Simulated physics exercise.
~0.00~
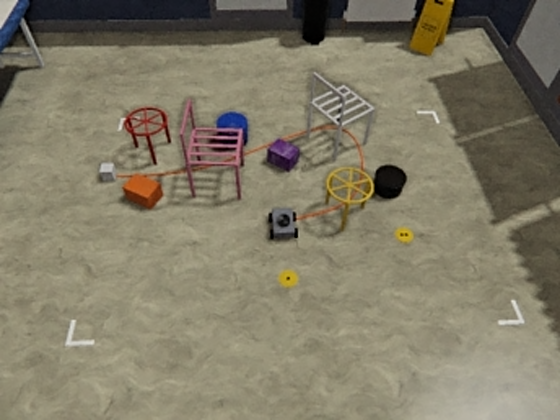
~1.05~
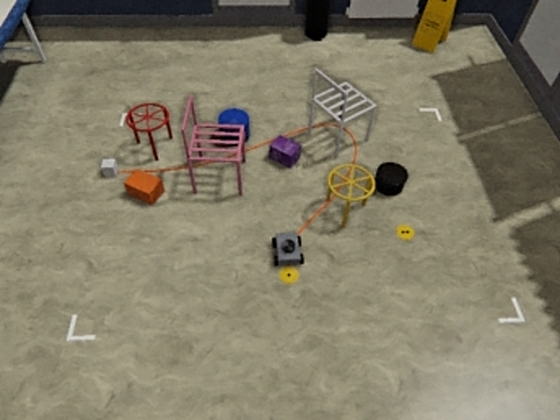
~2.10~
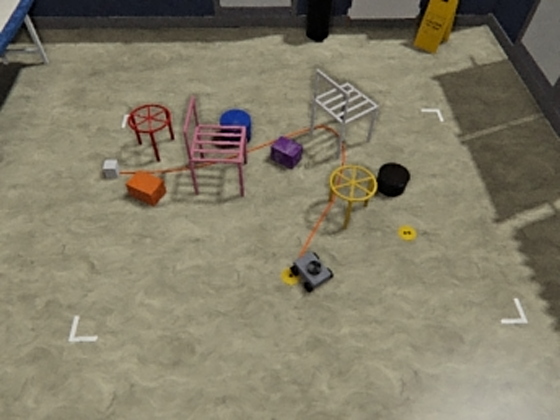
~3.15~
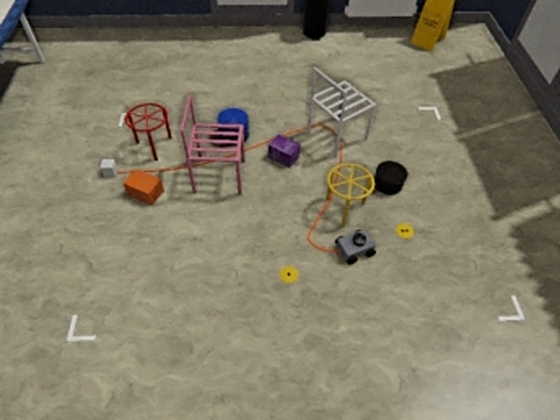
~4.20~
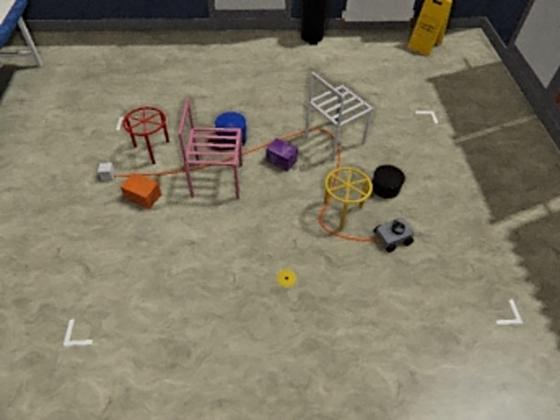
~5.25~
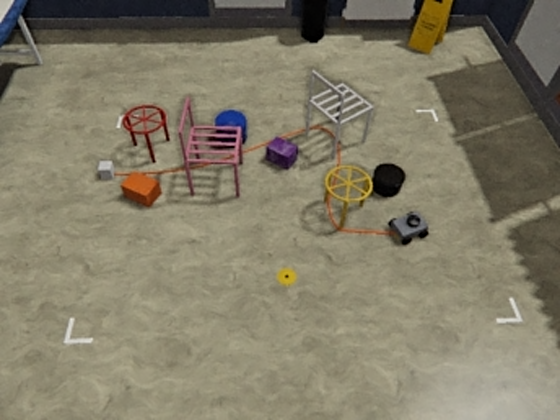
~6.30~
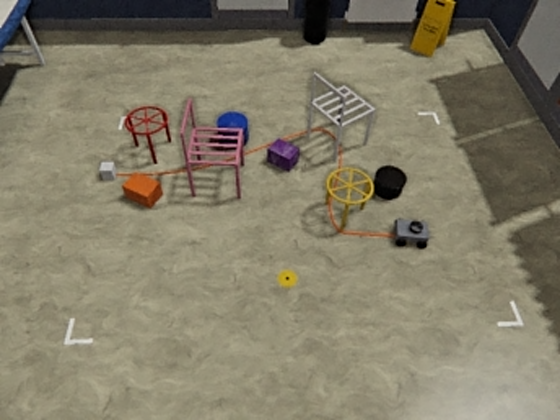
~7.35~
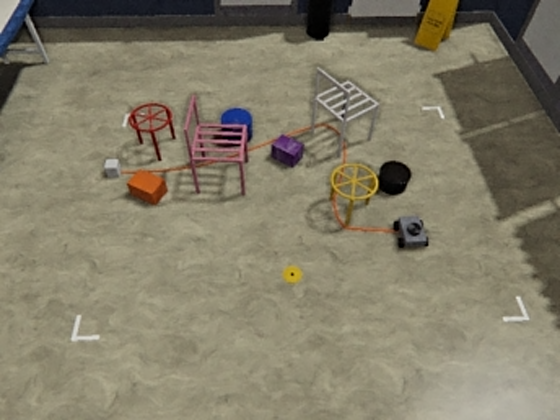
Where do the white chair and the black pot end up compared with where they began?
Both end up essentially where they began, as the white chair hardly stirs and the black pot stays put.
